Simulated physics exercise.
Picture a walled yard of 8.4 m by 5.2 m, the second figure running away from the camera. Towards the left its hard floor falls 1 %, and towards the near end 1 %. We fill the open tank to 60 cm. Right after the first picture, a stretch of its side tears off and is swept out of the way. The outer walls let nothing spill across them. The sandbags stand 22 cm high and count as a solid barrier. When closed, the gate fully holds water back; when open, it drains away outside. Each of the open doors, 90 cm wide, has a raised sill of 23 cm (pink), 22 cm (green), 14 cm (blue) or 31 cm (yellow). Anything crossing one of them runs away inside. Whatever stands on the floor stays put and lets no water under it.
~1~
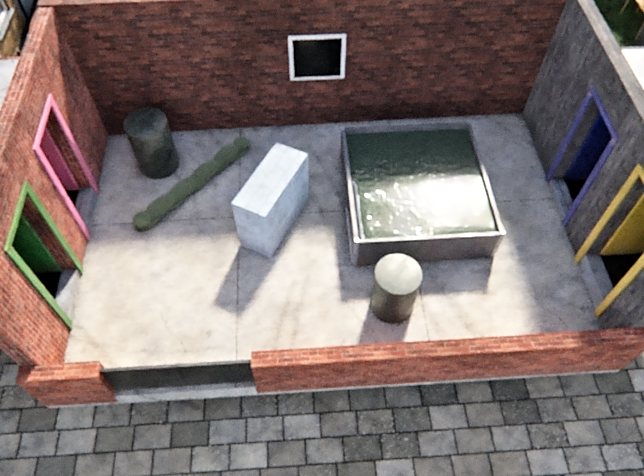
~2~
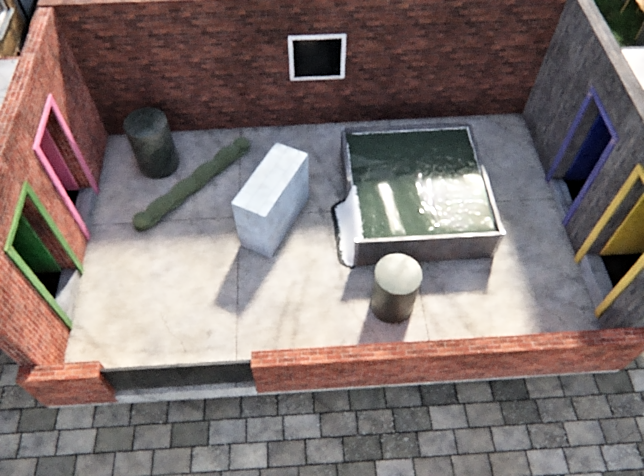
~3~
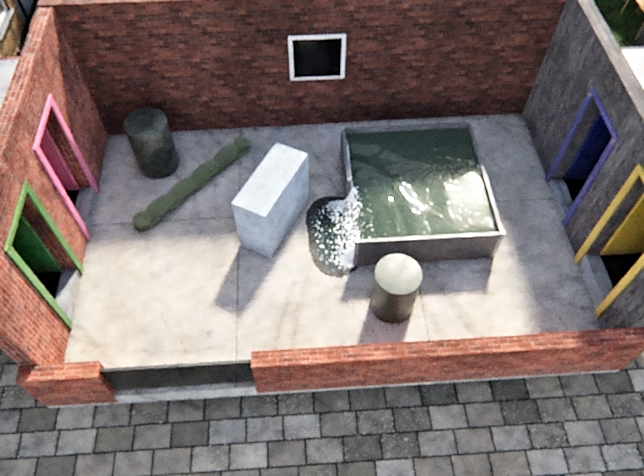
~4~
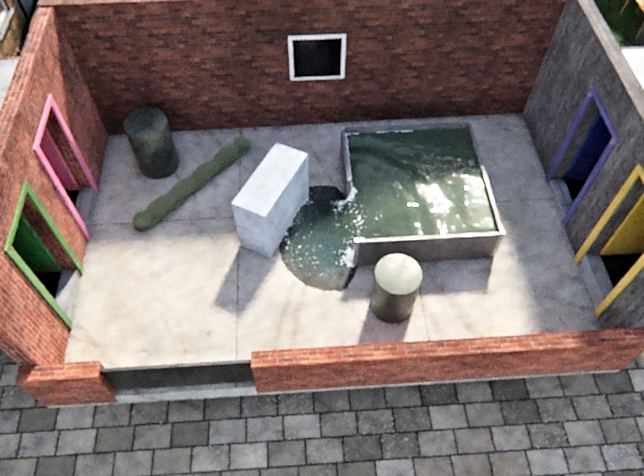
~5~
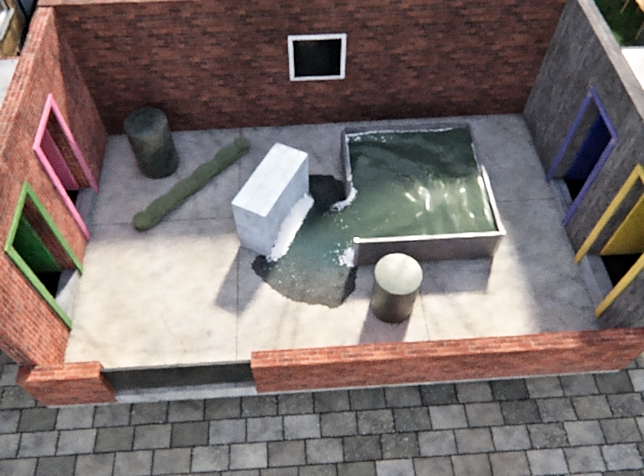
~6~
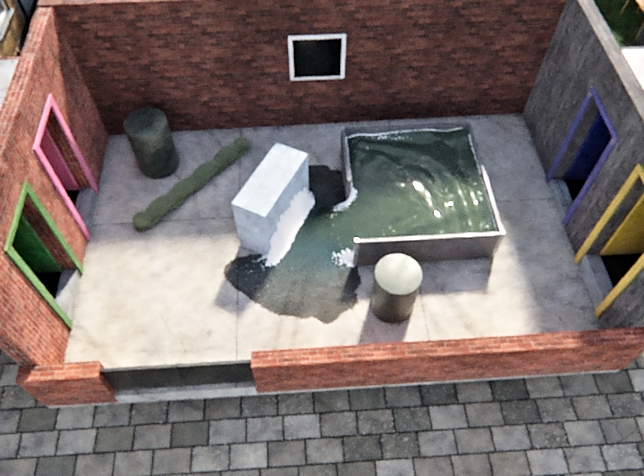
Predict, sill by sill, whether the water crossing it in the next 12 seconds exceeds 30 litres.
In order: Pink door: Short; green door: Short; blue door: Short; yellow door: Short.
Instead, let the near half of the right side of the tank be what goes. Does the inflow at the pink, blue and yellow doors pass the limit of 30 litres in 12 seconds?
Door pink stays within, door blue goes beyond, door yellow stays within.
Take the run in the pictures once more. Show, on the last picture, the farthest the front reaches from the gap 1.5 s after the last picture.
I'd put it close to (61, 384).
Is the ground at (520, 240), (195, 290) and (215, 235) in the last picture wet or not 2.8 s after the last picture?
Untouched, soaked, untouched.
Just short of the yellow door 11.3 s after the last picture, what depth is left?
The depth there is around 3.5 cm.
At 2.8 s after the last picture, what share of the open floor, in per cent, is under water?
Close to 50 in a hundred.
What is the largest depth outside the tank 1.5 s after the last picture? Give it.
I'd put it at close to 44 cm.
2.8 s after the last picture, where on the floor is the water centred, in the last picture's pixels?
At roughly (316, 244).
Then, 0.7 s after the last picture water covers 20 % of the floor and is deepest (46 cm) near (294, 232); pink door not reached, green door not reached, blue door not reached, yellow door not reached.
Then, 1.5 s after the last picture water covers 35 % of the floor and is deepest (44 cm) near (294, 224); pink door not reached, green door 1 cm at the sill, 0 L in, blue door not reached, yellow door not reached.
Then, 2.8 s after the last picture water covers 50 % of the floor and is deepest (36 cm) near (61, 384); pink door 4 cm at the sill, 0 L in, green door 20 cm at the sill, 0 L in, blue door not reached, yellow door not reached.
Then, 6.3 s after the last picture water covers 85 % of the floor and is deepest (22 cm) near (61, 384); pink door 13 cm at the sill, 0 L in, green door 17 cm at the sill, 3 L in, blue door 1 cm at the sill, 0 L in, yellow door 5 cm at the sill, 0 L in.
Then, 11.3 s after the last picture water covers 95 % of the floor and is deepest (17 cm) near (71, 329); pink door 16 cm at the sill, 0 L in, green door 16 cm at the sill, 3 L in, blue door 5 cm at the sill, 0 L in, yellow door 4 cm at the sill, 0 L in.
